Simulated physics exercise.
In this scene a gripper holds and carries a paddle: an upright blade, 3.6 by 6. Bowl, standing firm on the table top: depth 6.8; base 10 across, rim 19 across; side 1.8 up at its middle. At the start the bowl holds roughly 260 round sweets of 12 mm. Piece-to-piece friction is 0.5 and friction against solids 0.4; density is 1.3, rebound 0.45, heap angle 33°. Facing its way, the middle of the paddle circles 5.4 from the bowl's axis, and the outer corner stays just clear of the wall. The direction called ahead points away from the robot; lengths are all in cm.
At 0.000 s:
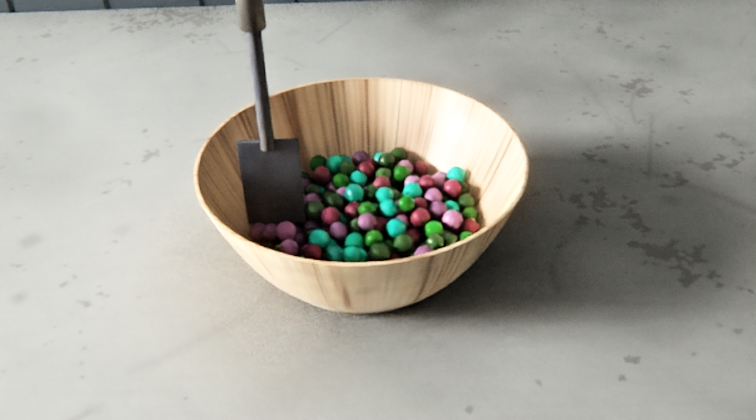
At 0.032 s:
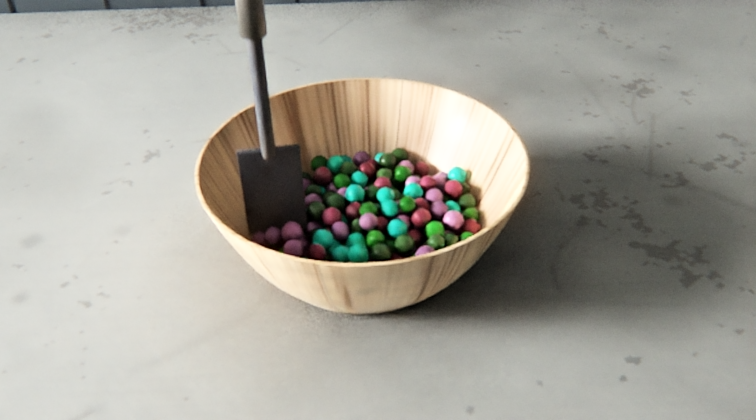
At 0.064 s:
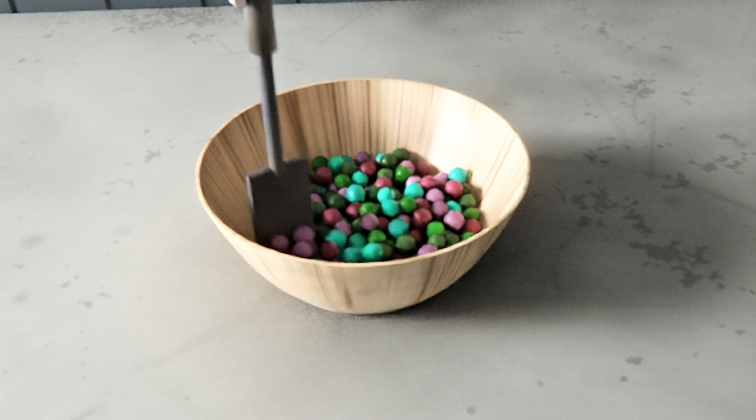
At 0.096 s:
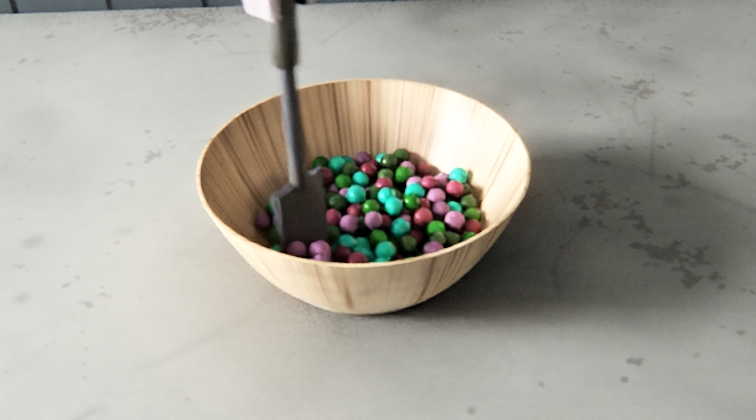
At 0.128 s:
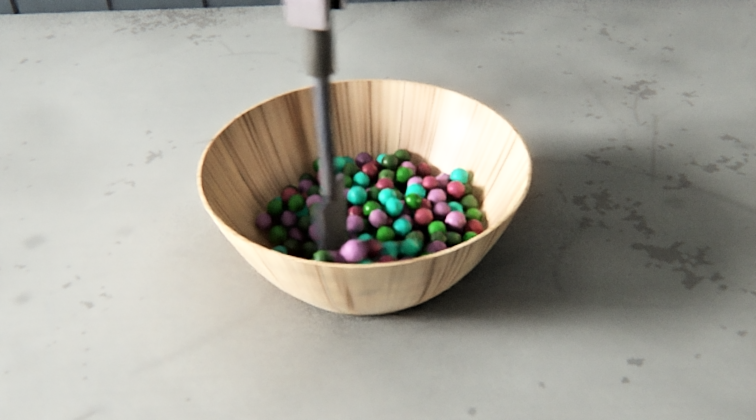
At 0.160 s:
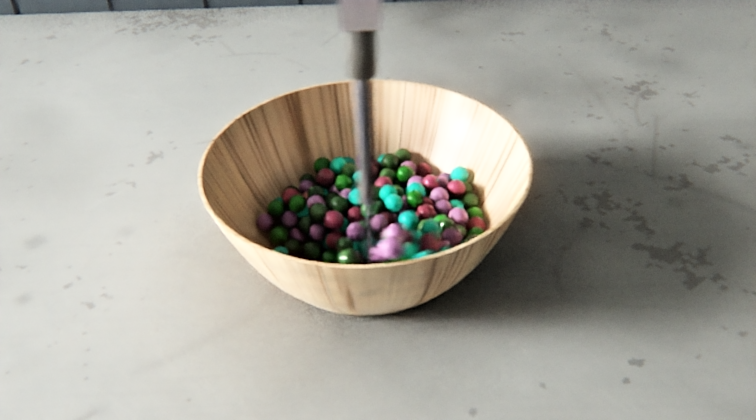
A wooden bowl of colourful round sweets standing on a grey tabletop while a gripper-held paddle sweeps through them from left to right.
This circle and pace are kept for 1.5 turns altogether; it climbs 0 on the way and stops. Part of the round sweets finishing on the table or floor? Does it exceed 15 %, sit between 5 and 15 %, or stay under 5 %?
It sits between 5 and 15 %.
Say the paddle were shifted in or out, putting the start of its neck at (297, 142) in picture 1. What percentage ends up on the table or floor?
0 %.
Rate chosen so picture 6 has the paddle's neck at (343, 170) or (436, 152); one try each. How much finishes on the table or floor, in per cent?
It comes to roughly 5 per cent and then 30 per cent.
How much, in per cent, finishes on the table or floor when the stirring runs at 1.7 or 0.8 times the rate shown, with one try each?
Roughly 40 and 5 per cent.
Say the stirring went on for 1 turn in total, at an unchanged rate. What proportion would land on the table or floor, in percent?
About 5 per cent.
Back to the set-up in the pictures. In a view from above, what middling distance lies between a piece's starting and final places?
About 7 centimetres.
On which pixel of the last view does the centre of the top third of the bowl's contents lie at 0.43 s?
Around pixel (336, 140).
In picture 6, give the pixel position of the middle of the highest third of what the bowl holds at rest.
It is centred near (413, 177).
By 0.43 s, 265° round, highest piece 8 above the table; 252 in the bowl, 4 on the table or floor, 1 in flight or on the tool.
By 0.70 s, 80° round, highest piece 8 above the table; 239 in the bowl, 12 on the table or floor, 6 in flight or on the tool.
By 1.03 s, 180° round, highest piece 6 above the table; 231 in the bowl, 26 on the table or floor.
By 1.73 s, 180° round, highest piece 6 above the table; 231 in the bowl, 26 on the table or floor.
Final count, 231 in the bowl, 26 on the table or floor. That is 10 % on the table or floor.
